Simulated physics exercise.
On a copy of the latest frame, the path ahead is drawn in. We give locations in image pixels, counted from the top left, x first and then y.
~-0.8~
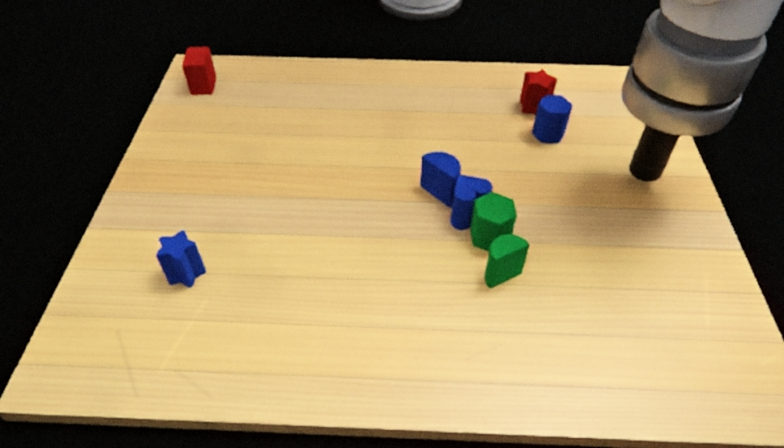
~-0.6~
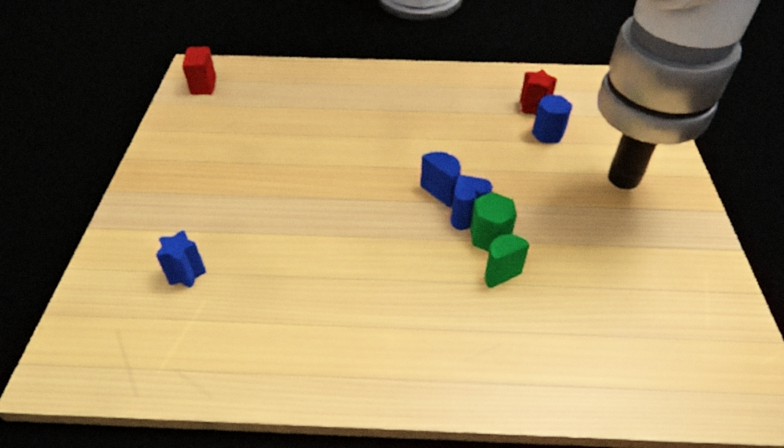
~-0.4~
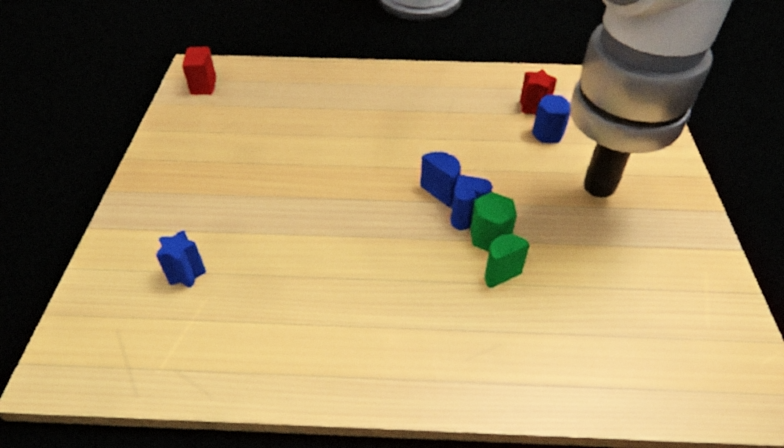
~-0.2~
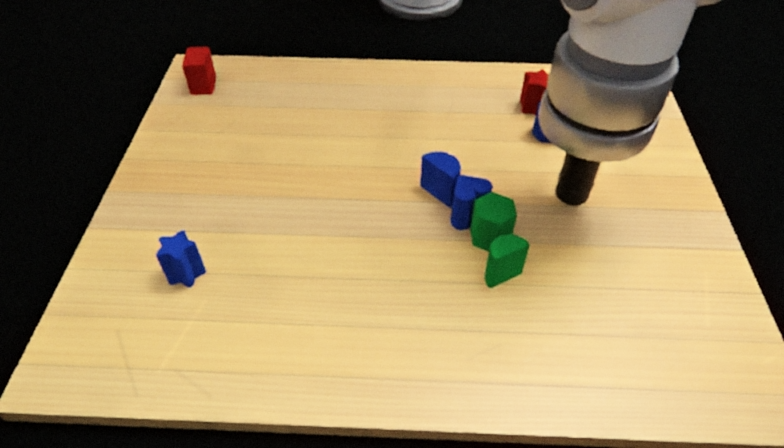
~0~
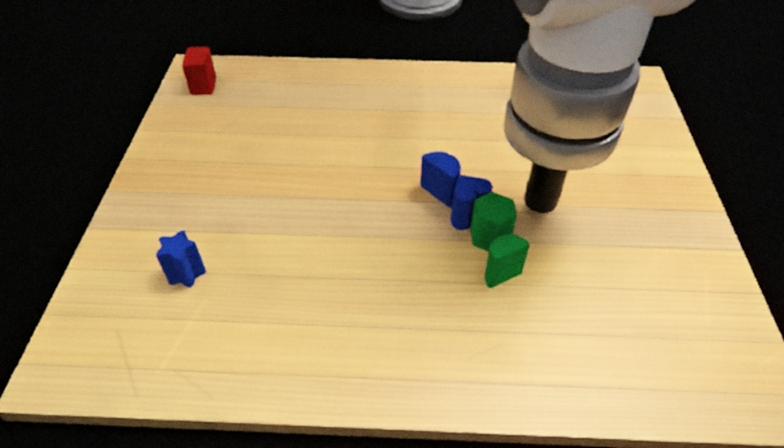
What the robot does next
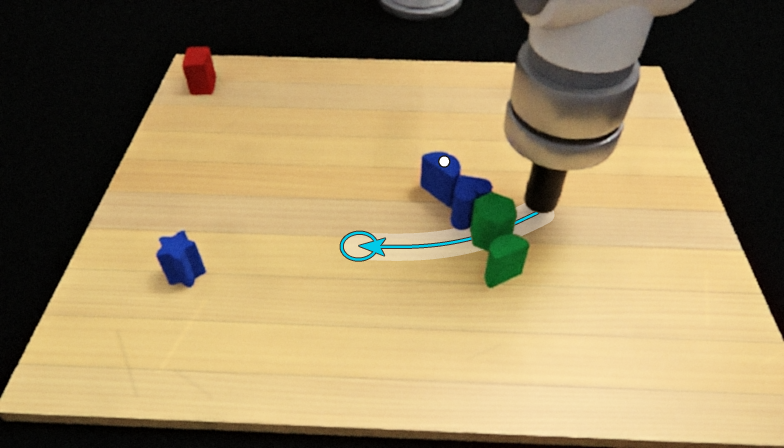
A grey and white robot arm with a black bar at its tip reaches over a pale wooden board on a dark background, seen from above at an angle by a still camera. A red block sits top left, a blue star lower left, blue and green blocks cluster near the middle, and a red star and blue block stand upper right. The arm glides left and slightly down, covering the upper-right pair, while every block stays still.
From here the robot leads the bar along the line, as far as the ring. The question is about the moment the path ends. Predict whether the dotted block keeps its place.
Left in place.
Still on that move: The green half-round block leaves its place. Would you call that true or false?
It is false.
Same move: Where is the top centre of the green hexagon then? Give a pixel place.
The centre of its top will be at (416, 247).
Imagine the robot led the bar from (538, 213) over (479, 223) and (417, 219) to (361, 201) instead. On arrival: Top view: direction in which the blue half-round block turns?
Viewed from above, clockwise.
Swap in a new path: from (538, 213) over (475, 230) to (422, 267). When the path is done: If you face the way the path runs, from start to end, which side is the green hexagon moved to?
It shifts to the left.
The line goes from (538, 213) via (486, 234) and (424, 246), ending at (359, 246); the dot is on the blue half-round block.
What follows on the original path. One third of the way, bar (485, 225); green hexagon (460, 224), turned 10° anticlockwise.
Two thirds of the way, bar (423, 236); blue heart (467, 185), turned 15° clockwise; green hexagon (419, 246), turned 85° anticlockwise.
At the end, bar (358, 236); blue half-round block unmoved; blue heart (467, 185), turned 15° clockwise; green hexagon (416, 247), turned 90° anticlockwise; green half-round block unmoved.
